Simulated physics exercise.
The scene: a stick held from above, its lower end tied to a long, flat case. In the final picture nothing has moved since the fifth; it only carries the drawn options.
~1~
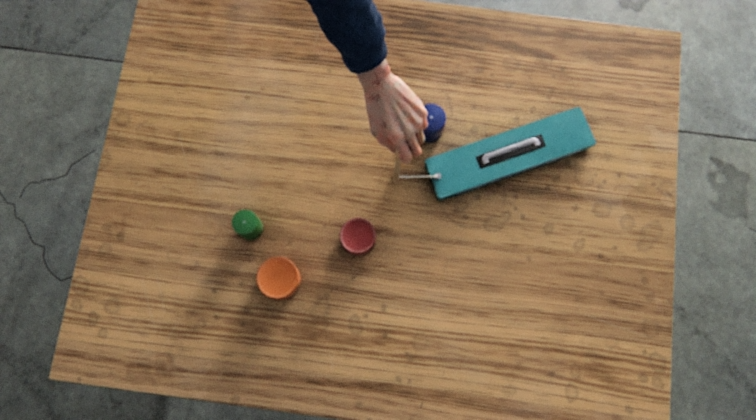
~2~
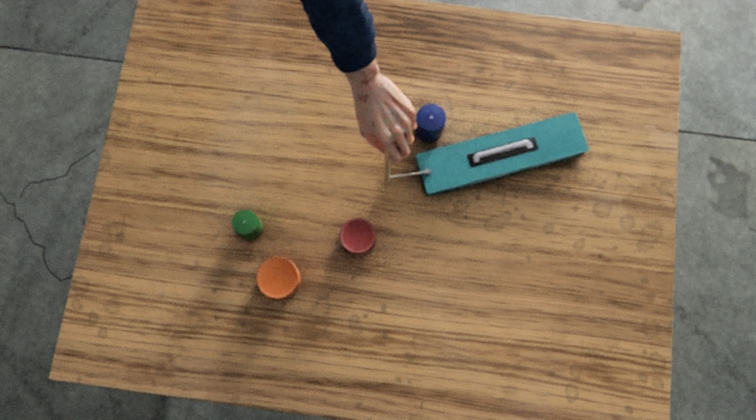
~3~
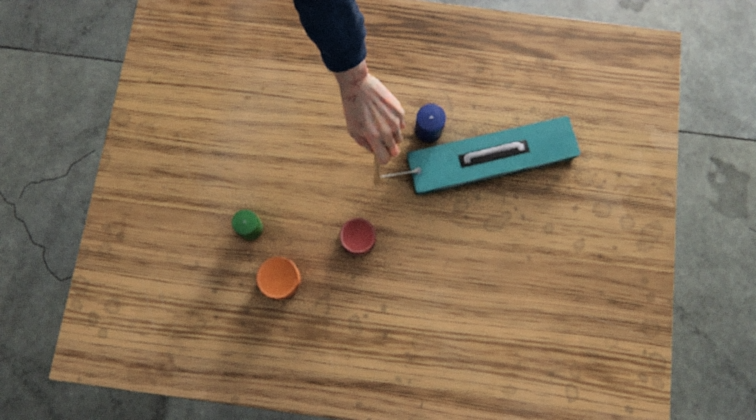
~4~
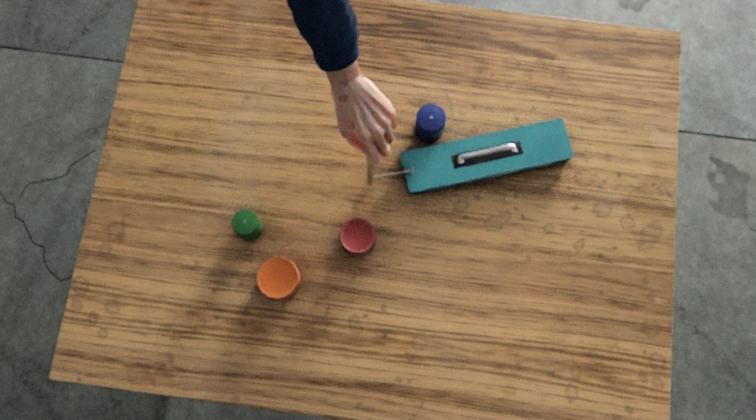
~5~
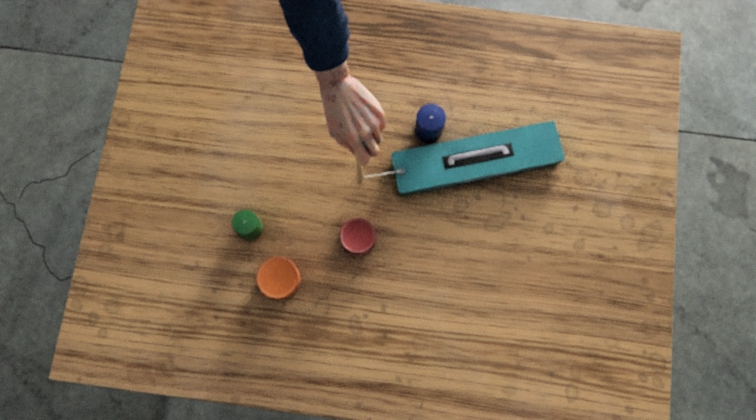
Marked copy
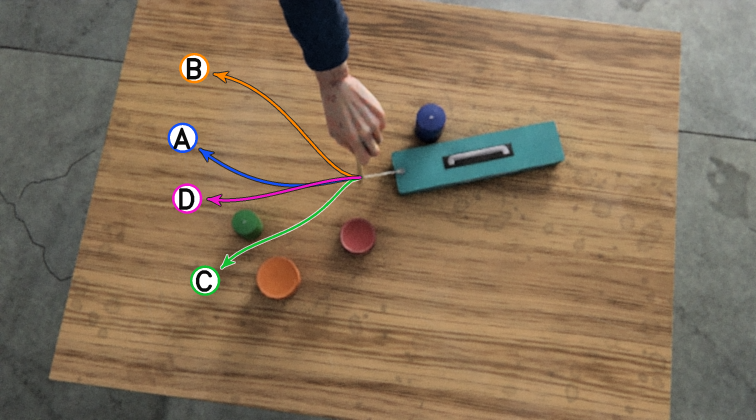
A hand holding a stick tied to a long turquoise case drags it slowly left across a wooden table past small tubs.
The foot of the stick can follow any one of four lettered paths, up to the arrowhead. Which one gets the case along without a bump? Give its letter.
Take A.
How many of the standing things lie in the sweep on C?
It touches three.
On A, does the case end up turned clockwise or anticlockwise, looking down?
It turns clockwise.
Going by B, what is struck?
It meets the blue tin.
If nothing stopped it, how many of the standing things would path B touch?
One.
On the marked copy, A from (361, 178) via (275, 184) to (200, 150); B from (361, 178) via (291, 120) to (214, 74); C from (361, 178) via (291, 229) to (222, 268); D from (361, 178) via (285, 191) to (208, 199).
Following A. Soon after the start, foot of the stick (299, 186), middle of the case (418, 167).
Later, foot of the stick (240, 174), middle of the case (360, 171).
In the end, foot of the stick (195, 146), middle of the case (312, 165); nothing has been touched.
As for the rest, B meets the blue tin; C meets the orange tub, green candle and red tub; D meets the green candle.
